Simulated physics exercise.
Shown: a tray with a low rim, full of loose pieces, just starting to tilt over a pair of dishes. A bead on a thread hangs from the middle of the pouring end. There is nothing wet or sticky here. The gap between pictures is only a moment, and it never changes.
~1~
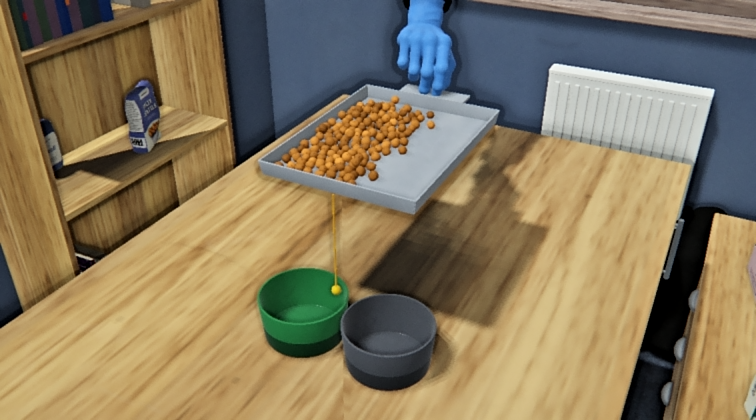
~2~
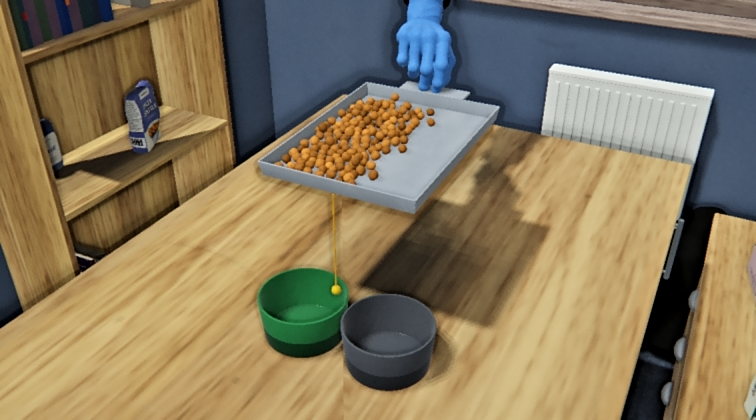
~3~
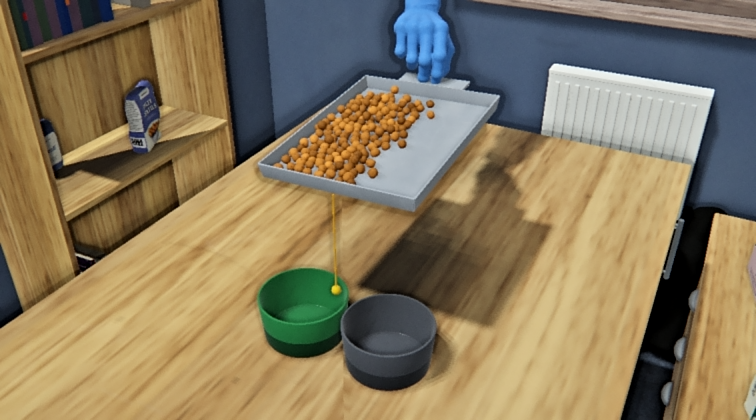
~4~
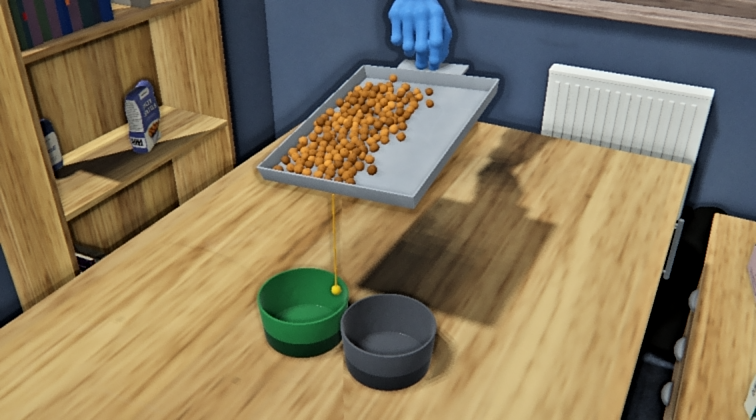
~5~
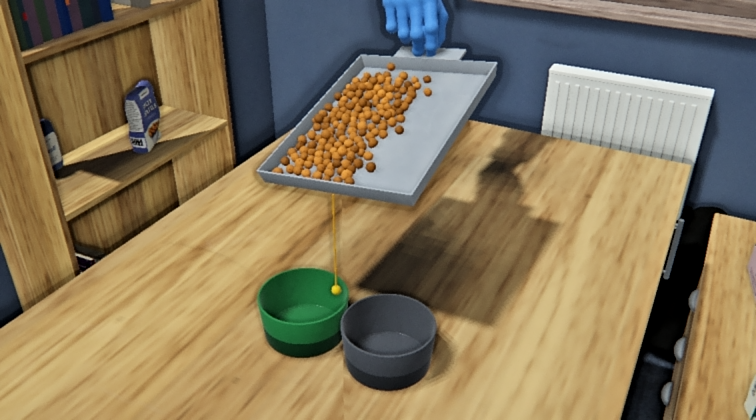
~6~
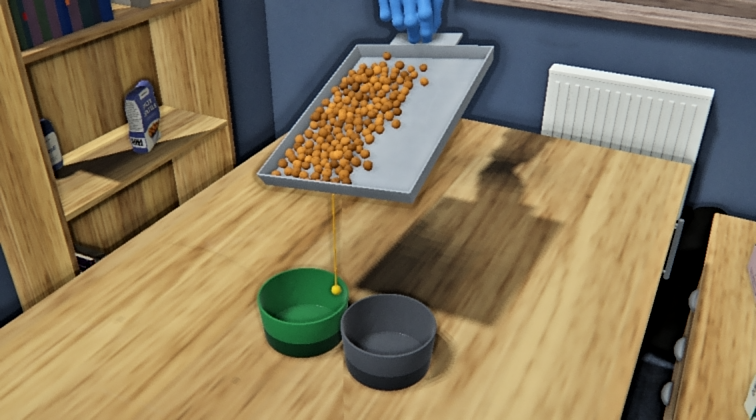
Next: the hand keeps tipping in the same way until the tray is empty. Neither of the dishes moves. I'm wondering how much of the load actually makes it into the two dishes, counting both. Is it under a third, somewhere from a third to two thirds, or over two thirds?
The dishes end up holding a middling part, one third to two thirds.
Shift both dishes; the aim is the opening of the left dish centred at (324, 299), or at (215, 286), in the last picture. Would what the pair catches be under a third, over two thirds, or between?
Trial 1 - under a third. Trial 2 - beyond two thirds.
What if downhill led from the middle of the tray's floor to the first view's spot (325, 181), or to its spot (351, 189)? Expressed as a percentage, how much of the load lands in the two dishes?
Near 30 % and, after that, 20 %.
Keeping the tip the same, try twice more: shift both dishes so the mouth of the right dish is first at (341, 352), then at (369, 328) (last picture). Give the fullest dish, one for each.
With the first placement it's the one to the left, with the second it's the one to the left.
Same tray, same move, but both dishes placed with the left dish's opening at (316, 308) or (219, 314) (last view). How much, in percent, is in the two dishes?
Roughly 30% the first time and 30% the second time.
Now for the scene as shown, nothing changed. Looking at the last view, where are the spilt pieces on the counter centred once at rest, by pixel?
Their middle ends up at roughly (207, 343).
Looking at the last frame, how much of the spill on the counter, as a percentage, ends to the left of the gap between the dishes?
Roughly 100 in a hundred.
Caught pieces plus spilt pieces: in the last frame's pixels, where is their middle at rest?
The centre ends up roughly at (278, 329).
Shortly afterwards, tray tipped steeply; all but a few on the tray; only a few outside both; only a few in the air.
Next, tray tipped past a quarter turn; all but a few on the tray; only a few in the left dish; a little outside both.
Some moments later, tray tipped past a quarter turn; near half in the left dish; near half outside both.
In the end, tray tipped past a quarter turn; none at all in the right dish; near half in the left dish; near half outside both.
